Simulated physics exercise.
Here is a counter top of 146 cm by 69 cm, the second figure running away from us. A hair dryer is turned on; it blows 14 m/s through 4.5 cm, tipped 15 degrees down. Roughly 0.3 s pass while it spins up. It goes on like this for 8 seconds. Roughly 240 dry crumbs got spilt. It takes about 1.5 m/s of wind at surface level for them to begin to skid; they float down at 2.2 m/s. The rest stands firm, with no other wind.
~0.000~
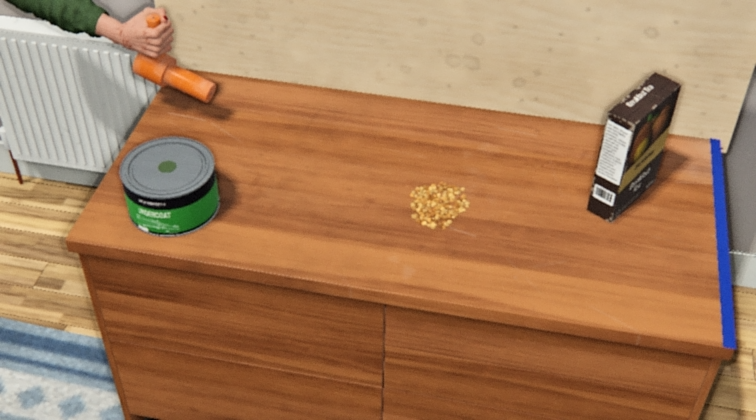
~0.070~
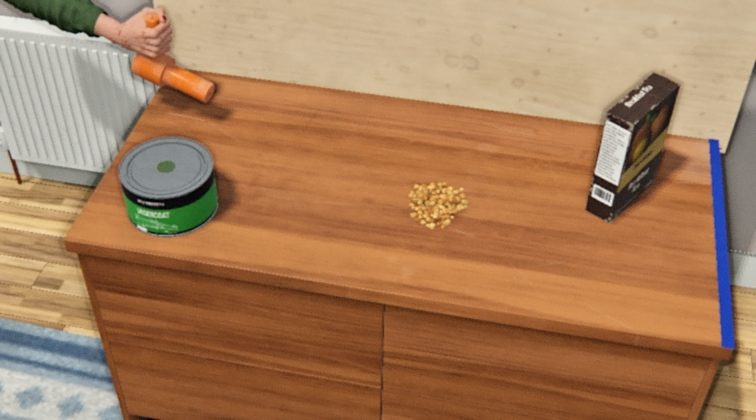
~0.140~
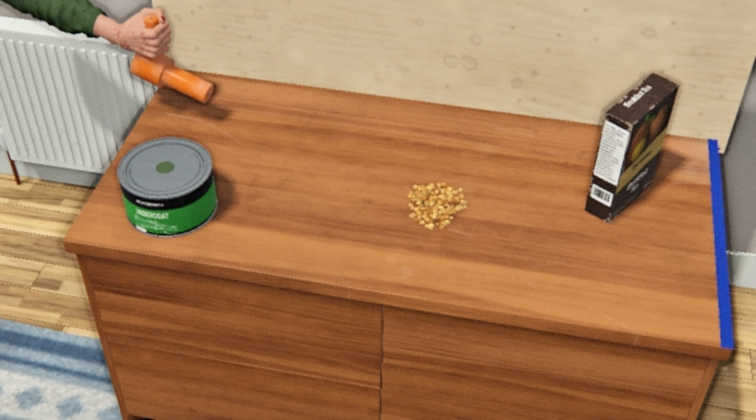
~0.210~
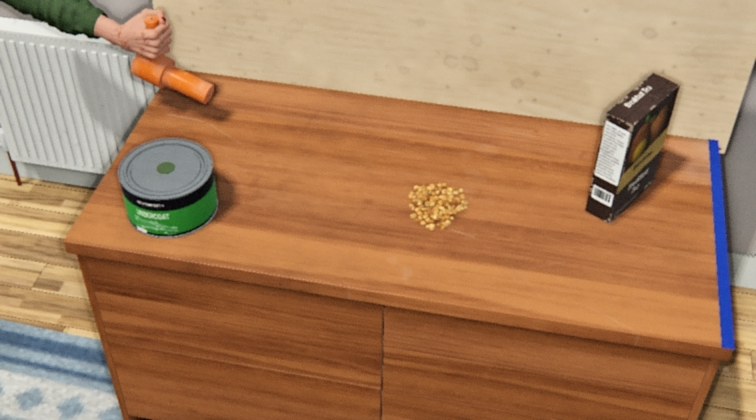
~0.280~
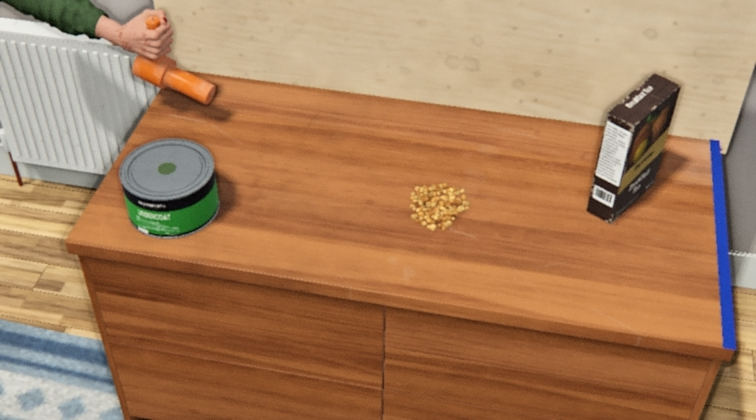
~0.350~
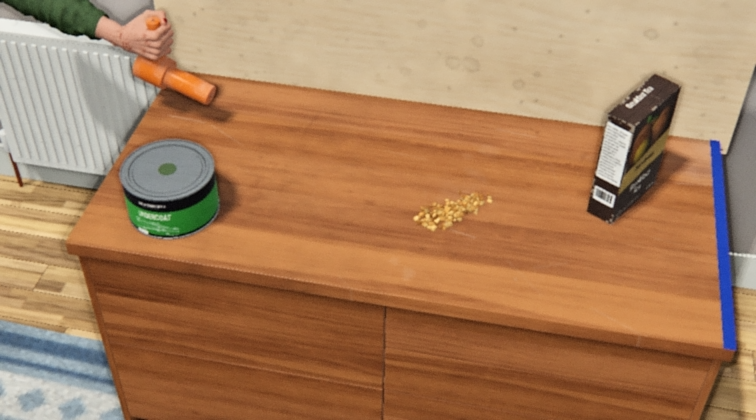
To begin with, a hand at the upper left points an orange hair dryer across a wooden counter top, where a small pile of golden crumbs lies still between a green tin and a dark carton. The crumbs stay put for most of the clip, then many skid a little way rightward, stretching the pile.
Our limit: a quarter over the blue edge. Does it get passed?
The result is above the limit.
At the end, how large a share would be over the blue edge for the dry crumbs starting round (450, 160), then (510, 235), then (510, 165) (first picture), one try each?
First try 90 %, second 90 %, third 90 %.
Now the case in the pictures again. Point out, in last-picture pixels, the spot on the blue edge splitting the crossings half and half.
Near (733, 311).
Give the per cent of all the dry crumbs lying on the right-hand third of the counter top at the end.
About 0 percent.
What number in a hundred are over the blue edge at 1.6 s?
Roughly 80 per cent.
After 1.6 s, 0 % are on the move or not yet settled, 78 % are over the blue edge.
After 2.6 s, 0 % are on the move or not yet settled, 78 % are over the blue edge.
After 4.4 s, 0 % are on the move or not yet settled, 78 % are over the blue edge.
After 8.0 s, at the end, 78 % are over the blue edge.
